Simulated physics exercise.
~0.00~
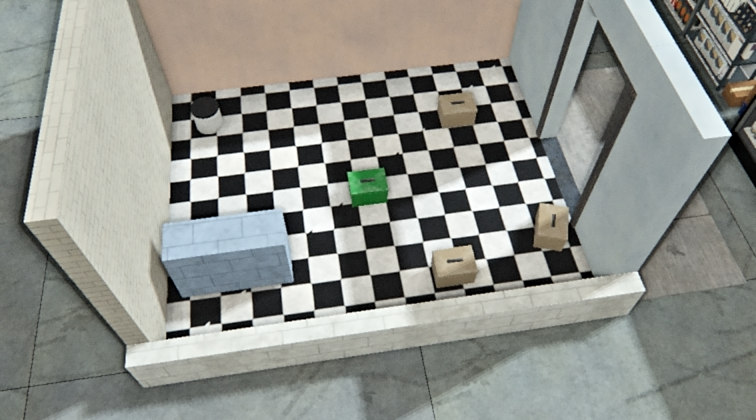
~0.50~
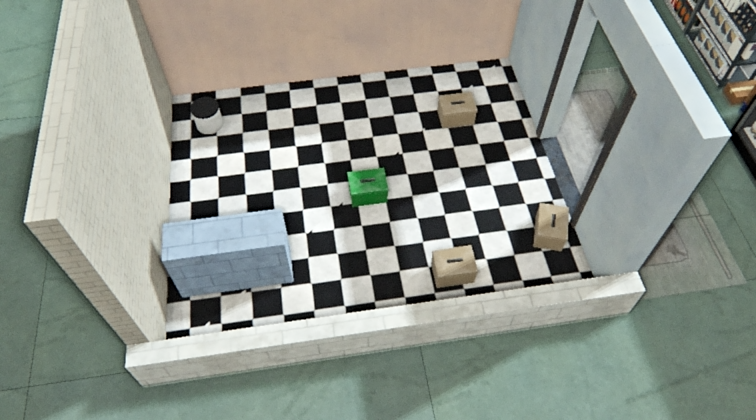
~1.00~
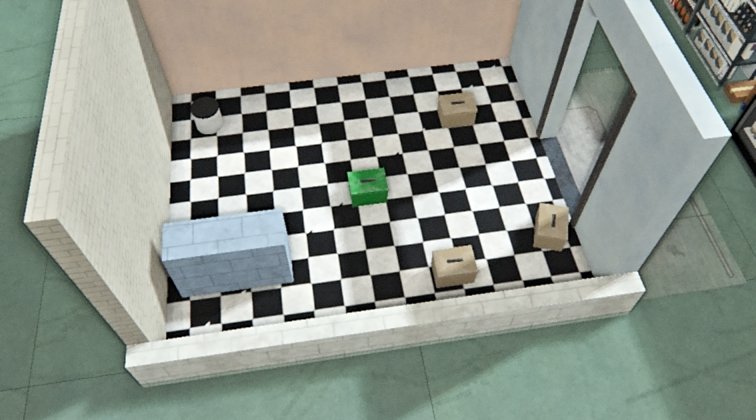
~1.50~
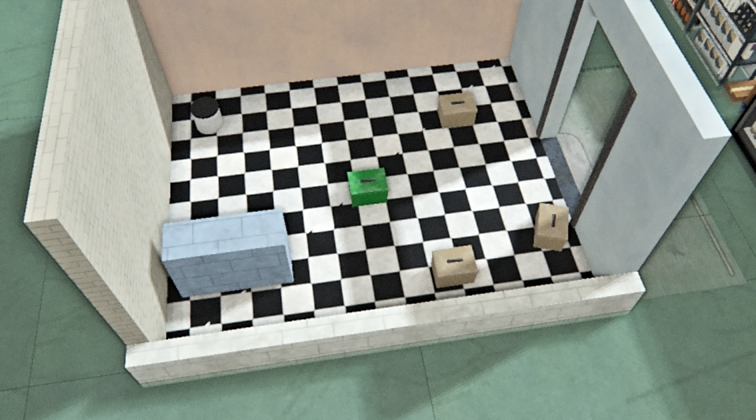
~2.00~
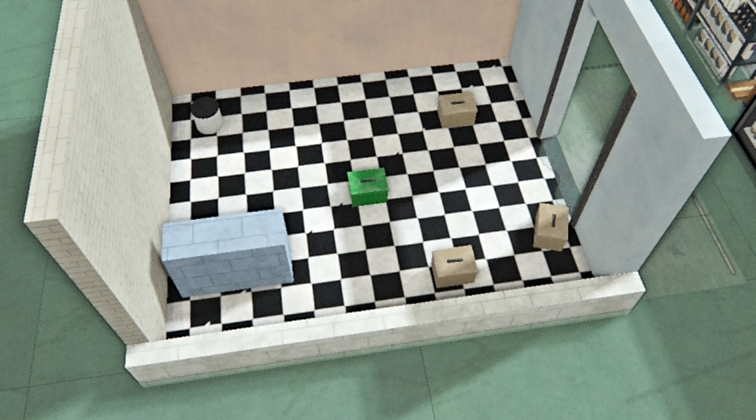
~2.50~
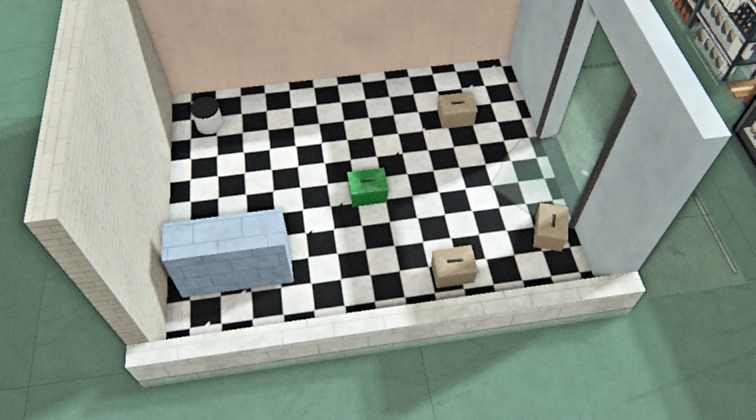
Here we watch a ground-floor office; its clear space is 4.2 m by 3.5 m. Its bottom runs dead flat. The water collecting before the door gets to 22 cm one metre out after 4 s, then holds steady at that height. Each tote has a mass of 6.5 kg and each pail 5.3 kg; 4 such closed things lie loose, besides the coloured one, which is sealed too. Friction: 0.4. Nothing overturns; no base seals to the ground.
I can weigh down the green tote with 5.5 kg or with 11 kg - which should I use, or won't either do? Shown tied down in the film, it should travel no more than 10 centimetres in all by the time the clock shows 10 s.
Go with neither; both fall short.
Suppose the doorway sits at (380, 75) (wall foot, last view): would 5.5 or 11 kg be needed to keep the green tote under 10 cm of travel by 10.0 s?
Outcome - neither pick works.
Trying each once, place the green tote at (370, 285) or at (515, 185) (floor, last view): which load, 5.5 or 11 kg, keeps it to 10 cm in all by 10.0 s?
Taking the two spots in turn, neither keeps it, then neither keeps it.
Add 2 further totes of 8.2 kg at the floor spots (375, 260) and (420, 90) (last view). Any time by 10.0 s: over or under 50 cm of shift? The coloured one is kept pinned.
Taking them in order, the first is beyond the line and the second is inside the line.
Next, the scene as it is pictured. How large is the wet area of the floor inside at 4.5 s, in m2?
Roughly 6.5 m2 of it is wet.
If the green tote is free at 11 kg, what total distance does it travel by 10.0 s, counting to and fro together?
Total path: Around 60 cm.
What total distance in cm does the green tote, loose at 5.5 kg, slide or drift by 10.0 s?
250 cm in all.
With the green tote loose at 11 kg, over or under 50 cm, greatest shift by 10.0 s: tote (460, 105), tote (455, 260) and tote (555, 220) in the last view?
In order, the three come out beneath, above and beneath.
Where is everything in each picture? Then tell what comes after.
The first frame shows the green tote at (368, 181), on the bottom; water covers 0.0 m2; 0 of 5 have shifted.
The second frame shows the green tote at (368, 181) rests on the ground; water covers 0.0 m2; 0 of 5 have shifted.
The third frame shows the green tote at (368, 181), on the bottom; 0.0 m2 under water; 0 of 5 have shifted.
The fourth frame shows the green tote at (368, 181) rests on the ground; water covers 0.0 m2; 0 of 5 have shifted.
The fifth frame shows the green tote at (368, 181), on the bottom; water covers 0.0 m2; 0 of 5 have shifted.
The sixth frame shows the green tote at (368, 181) rests on the ground; water covers 0.6 m2; 0 of 5 have shifted.
After 3.5 s the green tote would be 0 cm from its start with 5.5 kg and 0 cm from its start with 11 kg; 1 cm of water round it then.
After 4.5 s the green tote would be 20 cm from its start with 5.5 kg and 1 cm from its start with 11 kg; 4 cm of water round it then.
After 7.0 s the green tote would be 194 cm from its start with 5.5 kg and 40 cm from its start with 11 kg; 4 cm of water round it then.
After 10.0 s the green tote would be 182 cm from its start with 5.5 kg and 55 cm from its start with 11 kg; 12 cm of water round it then.
